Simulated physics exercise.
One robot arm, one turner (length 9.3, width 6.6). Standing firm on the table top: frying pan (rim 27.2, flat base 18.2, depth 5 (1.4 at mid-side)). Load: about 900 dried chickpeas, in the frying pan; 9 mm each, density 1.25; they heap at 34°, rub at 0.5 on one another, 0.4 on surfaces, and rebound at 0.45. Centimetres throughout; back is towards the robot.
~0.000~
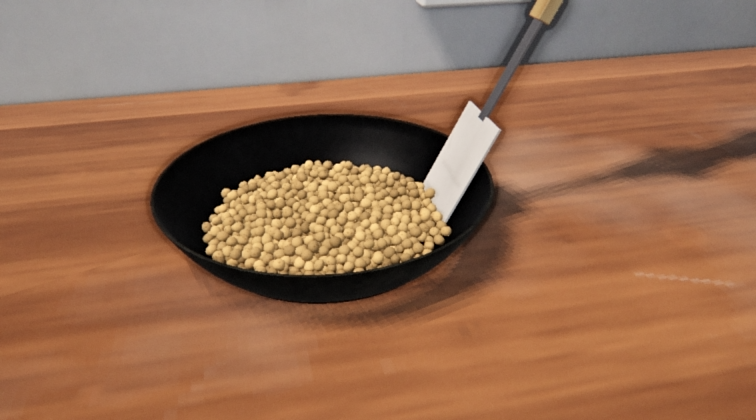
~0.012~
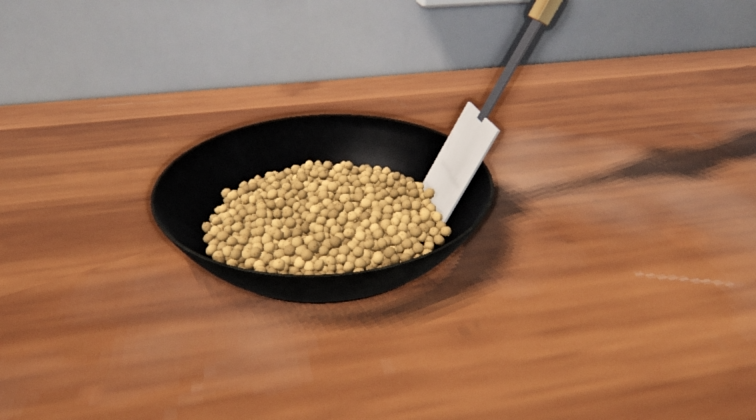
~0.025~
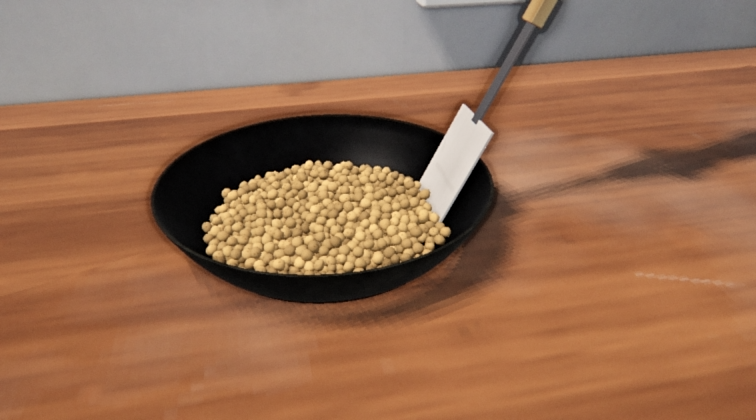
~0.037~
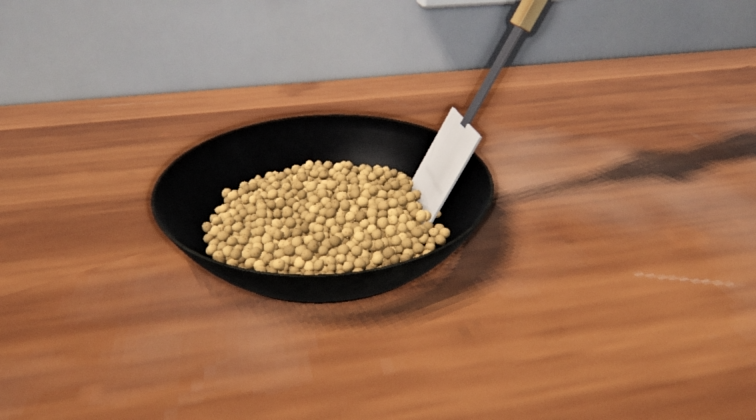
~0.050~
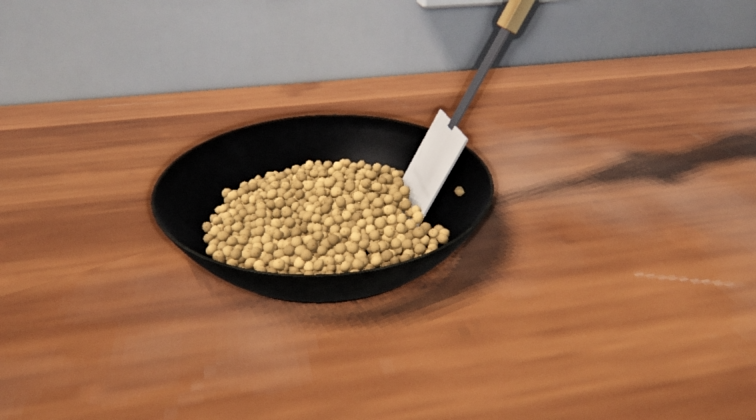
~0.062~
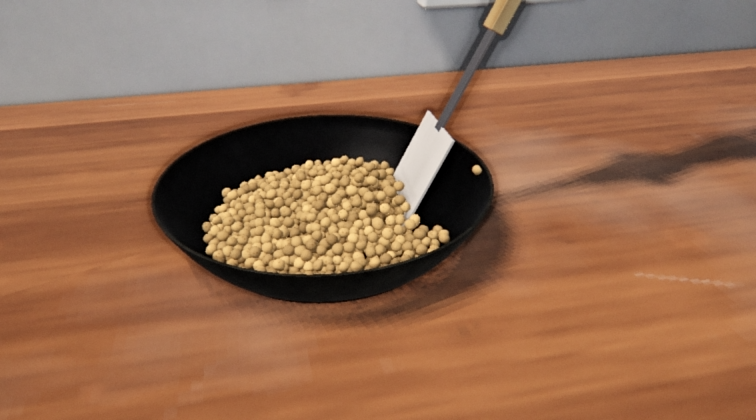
Black frying pan of dried chickpeas on a wooden table top, a turner sliding slightly left through them, one chickpea popping loose.
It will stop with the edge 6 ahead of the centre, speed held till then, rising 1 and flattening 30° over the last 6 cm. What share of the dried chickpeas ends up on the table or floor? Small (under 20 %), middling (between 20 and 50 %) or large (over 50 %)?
Answer: Small; under 20 % of the dried chickpeas finish on the table or floor.
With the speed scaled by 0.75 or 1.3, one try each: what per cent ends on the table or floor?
About 0 and 0 per cent.
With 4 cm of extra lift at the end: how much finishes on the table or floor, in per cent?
About 0 per cent.
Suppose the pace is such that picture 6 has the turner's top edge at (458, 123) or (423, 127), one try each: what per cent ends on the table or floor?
About 0 and 0 per cent.
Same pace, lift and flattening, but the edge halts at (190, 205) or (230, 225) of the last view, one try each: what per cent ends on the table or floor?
Some 25 and 0 per cent.
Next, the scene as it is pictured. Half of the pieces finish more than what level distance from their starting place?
Some 3 cm.
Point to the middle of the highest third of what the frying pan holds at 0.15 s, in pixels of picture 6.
Near (296, 205).
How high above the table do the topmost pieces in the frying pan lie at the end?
About 5.5 cm.
By 0.10 s, sloping 63°, highest piece 11 above the table; 899 in the frying pan, 1 on the blade or in flight.
By 0.15 s, sloping 52°, highest piece 14 above the table; 899 in the frying pan, 1 on the blade or in flight.
By 0.37 s, sloping 33°, highest piece 5 above the table; 898 in the frying pan, 1 on the table or floor, 1 on the blade or in flight.
By 1.42 s, sloping 33°, highest piece 5 above the table; 898 in the frying pan, 2 on the table or floor.
Final count, 898 in the frying pan, 2 on the table or floor. That is 0 % on the table or floor.
